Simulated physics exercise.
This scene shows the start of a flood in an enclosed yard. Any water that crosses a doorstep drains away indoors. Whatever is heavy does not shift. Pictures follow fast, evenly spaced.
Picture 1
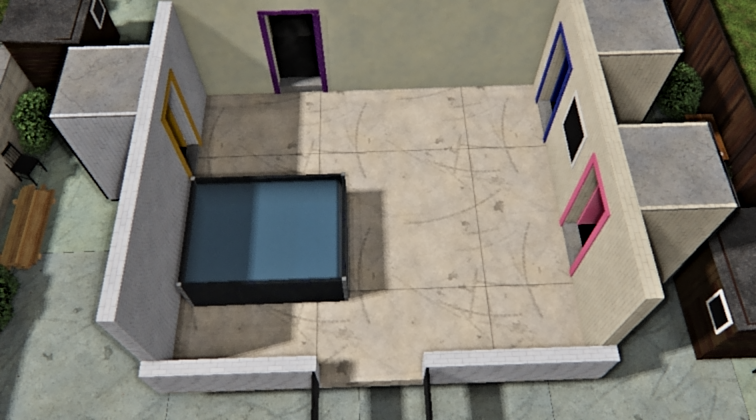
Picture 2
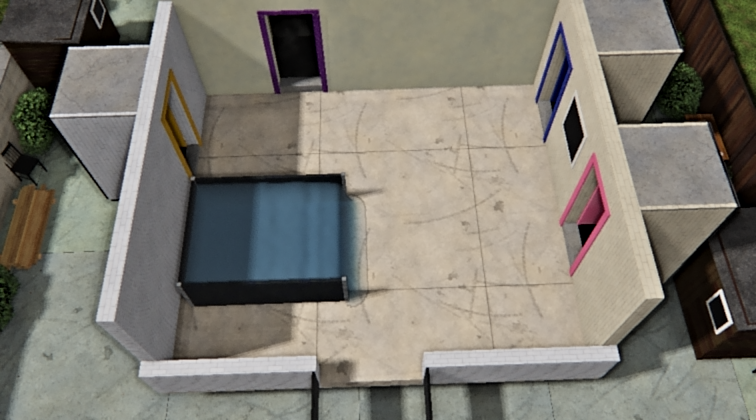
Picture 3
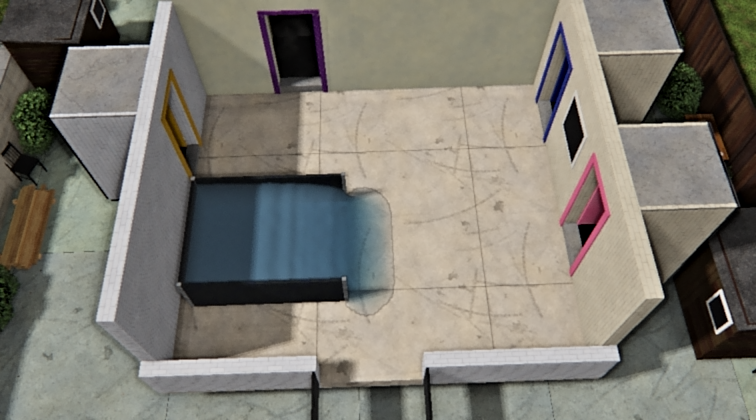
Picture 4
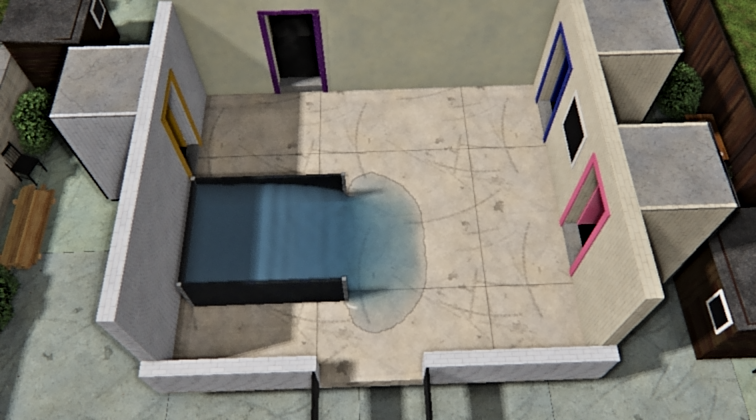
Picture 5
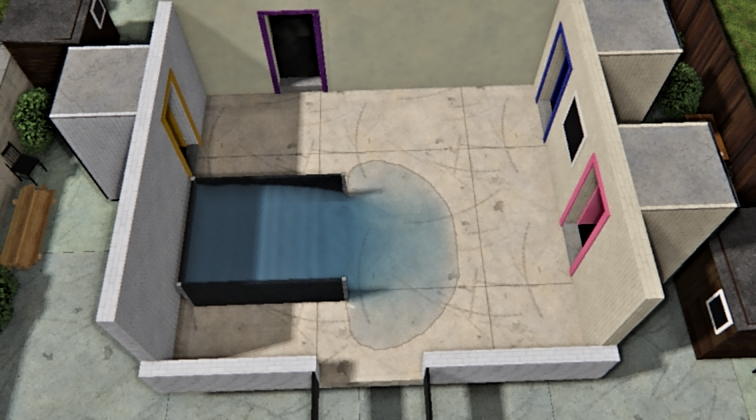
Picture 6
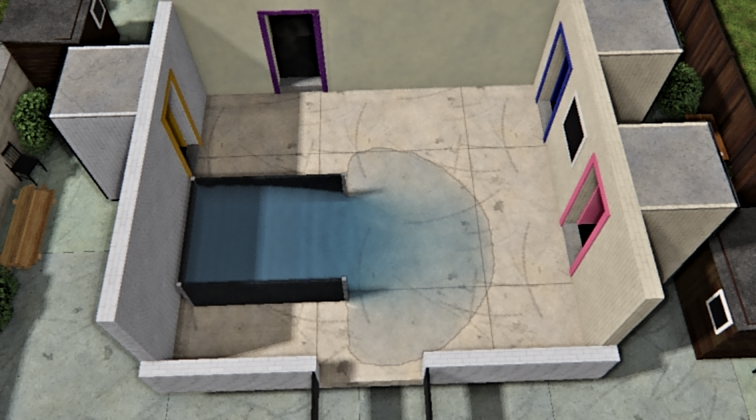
The footage shows a walled yard with purple, yellow, blue and pink framed openings and a dark-sided tank of still blue water; water then pours out of its right side and spreads rightward across the pale floor in a widening, rounded sheet.
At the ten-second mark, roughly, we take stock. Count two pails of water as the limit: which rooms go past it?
The purple door stays within it; the yellow door goes past it; the pink door goes past it; the blue door goes past it.
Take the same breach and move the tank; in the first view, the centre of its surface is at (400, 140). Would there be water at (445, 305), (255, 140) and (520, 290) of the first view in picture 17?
Check in sequence: Still parched, still parched, soaked through.
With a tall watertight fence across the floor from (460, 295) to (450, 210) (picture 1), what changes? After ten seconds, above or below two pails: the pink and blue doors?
So: Pink falls below the mark; blue goes past the mark.
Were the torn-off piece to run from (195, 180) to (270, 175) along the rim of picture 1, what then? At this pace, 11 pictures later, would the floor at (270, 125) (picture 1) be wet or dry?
Verdict: Awash.
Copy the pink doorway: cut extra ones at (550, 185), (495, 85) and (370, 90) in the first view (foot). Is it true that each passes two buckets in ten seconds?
Exceeds the limit; exceeds the limit; falls short.
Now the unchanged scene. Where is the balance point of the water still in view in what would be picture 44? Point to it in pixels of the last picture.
Close to (417, 204).
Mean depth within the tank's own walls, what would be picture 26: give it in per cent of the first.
Around 22 percent.
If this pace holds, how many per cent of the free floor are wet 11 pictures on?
Share estimate: About 55 per cent.
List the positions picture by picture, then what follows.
Still water in the water tank at (266, 229), in the first frame.
Water pours out at (344, 240) and has run to (350, 303), in the second frame.
Water pours out at (344, 242) and has run to (374, 309), in the third frame.
Water pours out at (344, 242) and has run to (399, 318), in the fourth frame.
The front is at (451, 287), out from the gap at (344, 243), in the fifth frame.
The front is at (489, 270), out from the gap at (344, 243), in the sixth frame.
A moment on, water covers 50 % of the floor; the purple door not reached, the yellow door not reached, the pink door over two buckets in, the blue door not reached.
Next, water covers 55 % of the floor; the purple door not reached, the yellow door not reached, the pink door far over two buckets in, the blue door under two buckets in.
Then, water covers 55 % of the floor; the purple door not reached, the yellow door not reached, the pink door far over two buckets in, the blue door over two buckets in.
Later, water covers 90 % of the floor; the purple door wet at the sill, nothing in, the yellow door not reached, the pink door far over two buckets in, the blue door far over two buckets in.
In the end, water covers 95 % of the floor; the purple door wet at the sill, nothing in, the yellow door over two buckets in, the pink door far over two buckets in, the blue door far over two buckets in.
